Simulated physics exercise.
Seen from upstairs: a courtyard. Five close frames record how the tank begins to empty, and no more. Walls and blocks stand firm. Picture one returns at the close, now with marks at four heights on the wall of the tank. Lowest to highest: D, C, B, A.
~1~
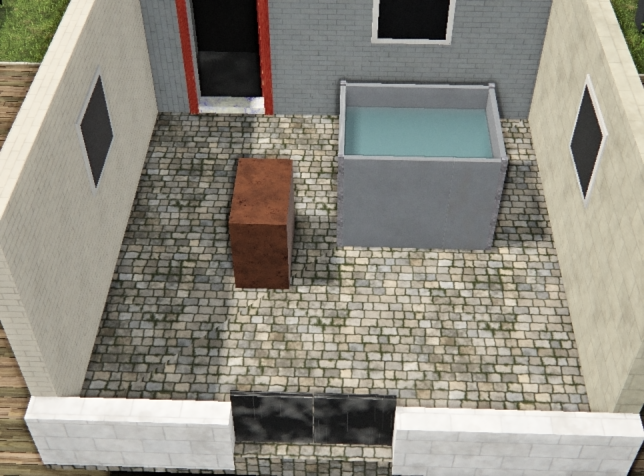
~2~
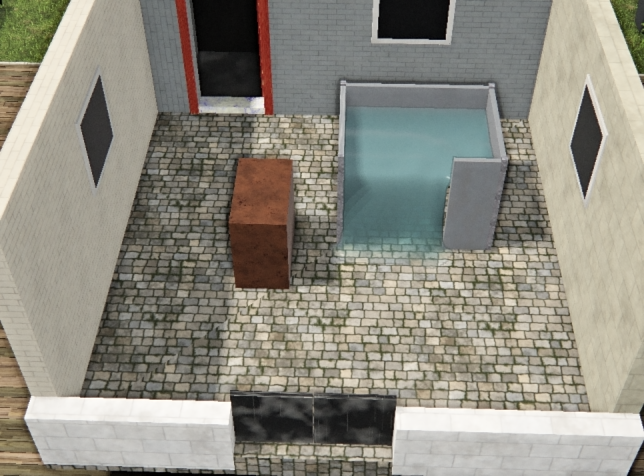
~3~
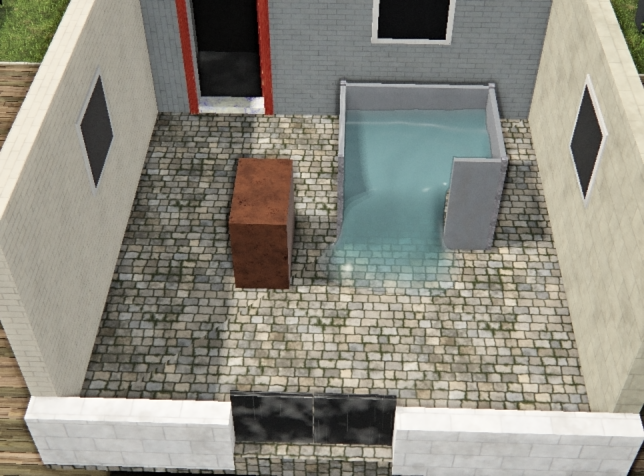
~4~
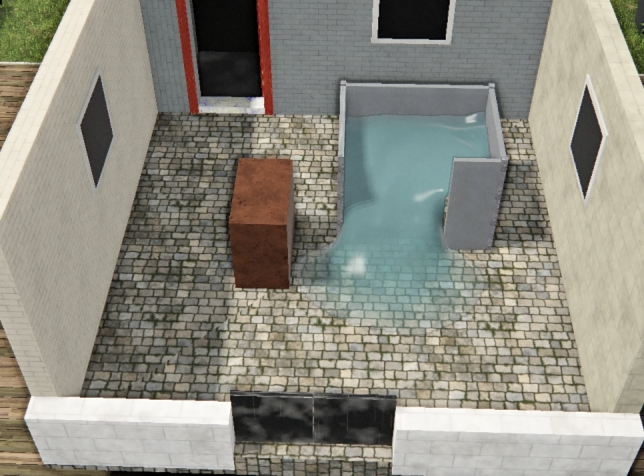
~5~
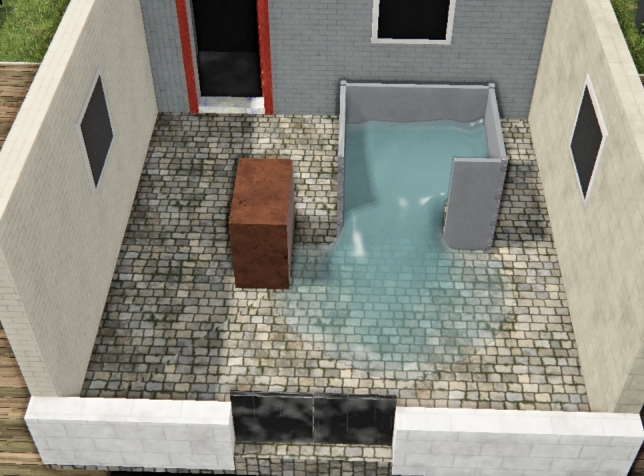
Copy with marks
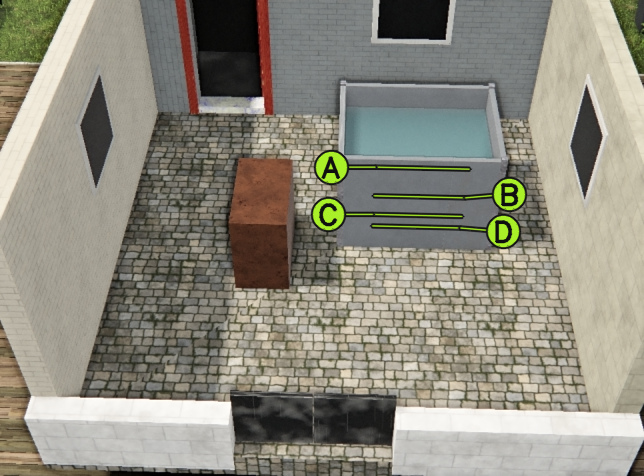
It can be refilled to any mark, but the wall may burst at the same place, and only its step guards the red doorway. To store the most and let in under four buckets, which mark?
B.
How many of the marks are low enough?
Three.
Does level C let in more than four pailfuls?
No, not at all.
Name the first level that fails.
It is A.
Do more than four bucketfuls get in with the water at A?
Yes.
In lime, A at (422, 168); B at (419, 196); C at (417, 215); D at (416, 226); from the bottom up D, C, B, A.
Choosing A, some 15 bucketfuls get in.
Choosing B, a bucket or two gets in.
Choosing C, nothing gets over.
Choosing D, nothing gets over.
